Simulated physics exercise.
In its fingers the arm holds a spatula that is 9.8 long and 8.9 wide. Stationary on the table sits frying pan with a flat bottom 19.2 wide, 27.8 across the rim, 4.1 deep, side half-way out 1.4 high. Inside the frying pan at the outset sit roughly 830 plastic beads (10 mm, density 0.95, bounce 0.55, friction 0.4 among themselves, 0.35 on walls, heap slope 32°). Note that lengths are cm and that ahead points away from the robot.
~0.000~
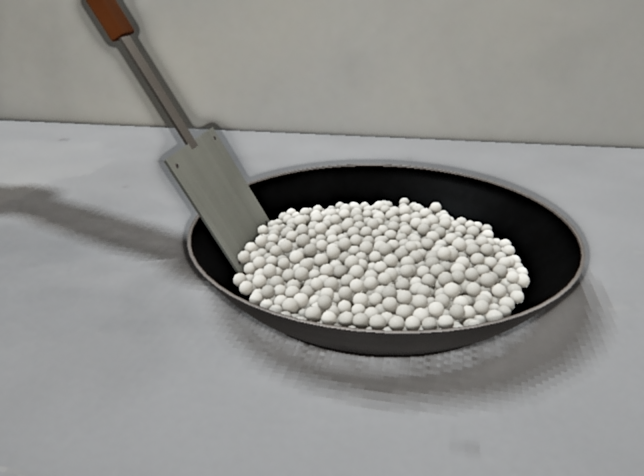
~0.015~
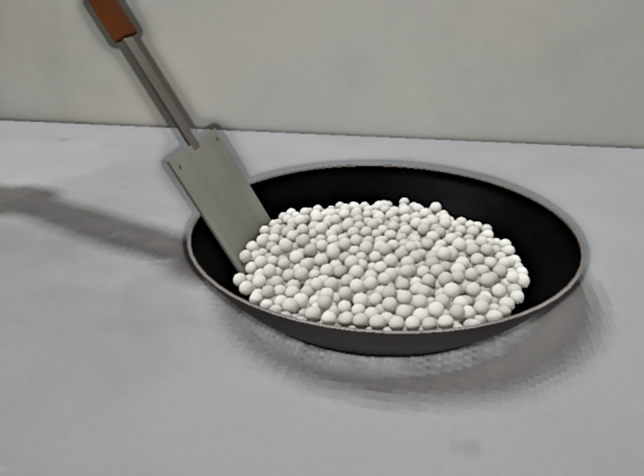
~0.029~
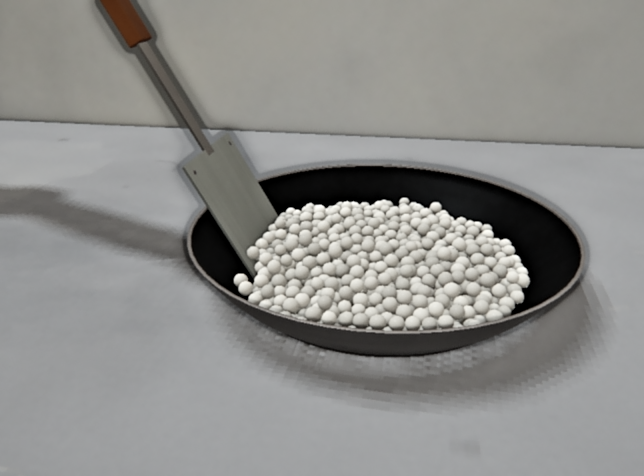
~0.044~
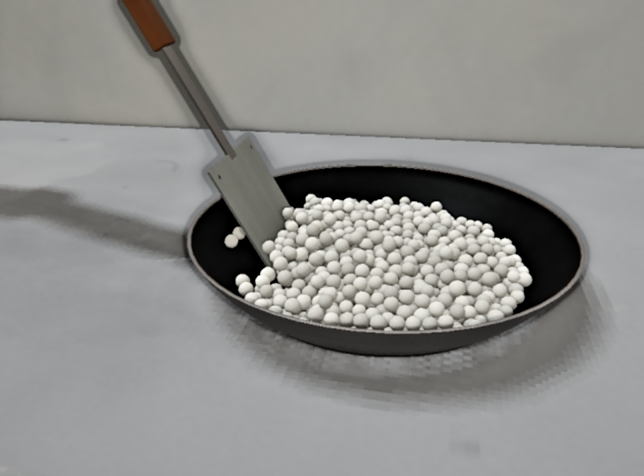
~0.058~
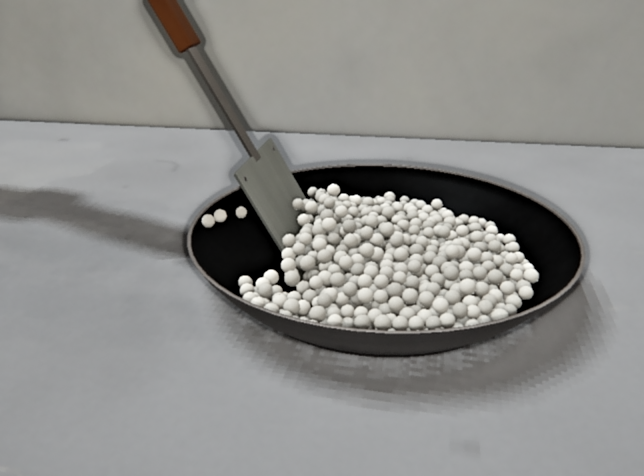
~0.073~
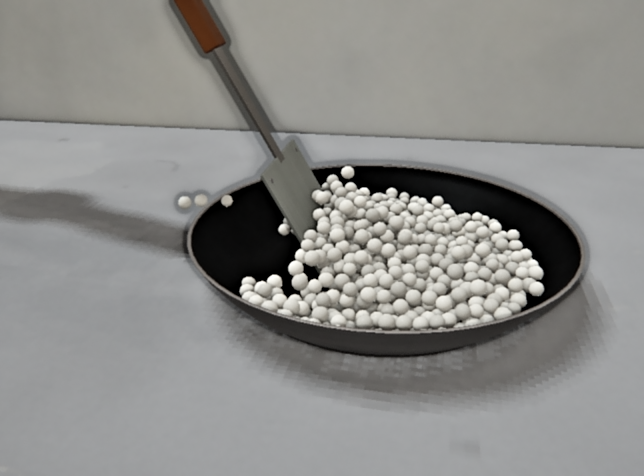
At the start, a spatula with a brown handle rests at the left side of a black frying pan heaped with white beads. The blade then pushes rightward through the beads, piling them higher against it, while a few stray beads fly off to the left behind it.
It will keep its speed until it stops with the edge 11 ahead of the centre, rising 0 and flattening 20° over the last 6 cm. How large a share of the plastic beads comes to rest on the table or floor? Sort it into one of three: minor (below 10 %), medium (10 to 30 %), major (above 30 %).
Major, above 30 %.
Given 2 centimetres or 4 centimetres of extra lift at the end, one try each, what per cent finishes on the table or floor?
Try one gives about 35 in a hundred, try two about 35 in a hundred.
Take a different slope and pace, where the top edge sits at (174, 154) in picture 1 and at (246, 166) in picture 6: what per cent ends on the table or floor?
About 30 per cent.
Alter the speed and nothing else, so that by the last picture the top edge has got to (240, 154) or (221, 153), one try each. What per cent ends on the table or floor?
That comes to some 25 and some 20 percent, in that order.
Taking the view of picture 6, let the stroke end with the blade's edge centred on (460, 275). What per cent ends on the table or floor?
Around 10 percent ends on the table or floor.
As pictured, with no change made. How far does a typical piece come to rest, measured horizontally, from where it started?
It comes to some 6 cm.
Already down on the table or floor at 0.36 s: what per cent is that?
Some 25 per cent.
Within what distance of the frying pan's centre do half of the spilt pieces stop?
30 cm or so.
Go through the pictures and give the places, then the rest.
The spatula top edge at (190, 143), sloping 61°; upper third of the load around (373, 248), from x 240 to 520, top at y 205; 830 in the frying pan, in the first picture.
The spatula top edge at (193, 144), sloping 61°; upper third of the load around (372, 248), from x 240 to 520, top at y 205, in the second picture.
The spatula top edge at (207, 148), sloping 61°; upper third of the load around (363, 247), from x 240 to 520, top at y 205, in the third picture.
The spatula top edge at (230, 153), sloping 61°; upper third of the load around (361, 243), from x 230 to 525, top at y 200, in the fourth picture.
The spatula top edge at (254, 154), sloping 61°; upper third of the load around (367, 239), from x 210 to 530, top at y 190, in the fifth picture.
The spatula top edge at (278, 156), sloping 61°; upper third of the load around (371, 233), from x 185 to 535, top at y 175; 829 in the frying pan, 1 on the blade or in flight, in the sixth picture.
After 0.11 s, sloping 61°, highest piece 9 above the table; 827 in the frying pan, 3 on the blade or in flight.
After 0.14 s, sloping 57°, highest piece 10 above the table; 823 in the frying pan, 7 on the blade or in flight.
After 0.36 s, sloping 41°, highest piece 12 above the table; 508 in the frying pan, 224 on the table or floor, 98 on the blade or in flight.
After 1.41 s, sloping 41°, highest piece 4 above the table; 507 in the frying pan, 323 on the table or floor.
In the end, 507 in the frying pan, 323 on the table or floor. That is 39 % on the table or floor.
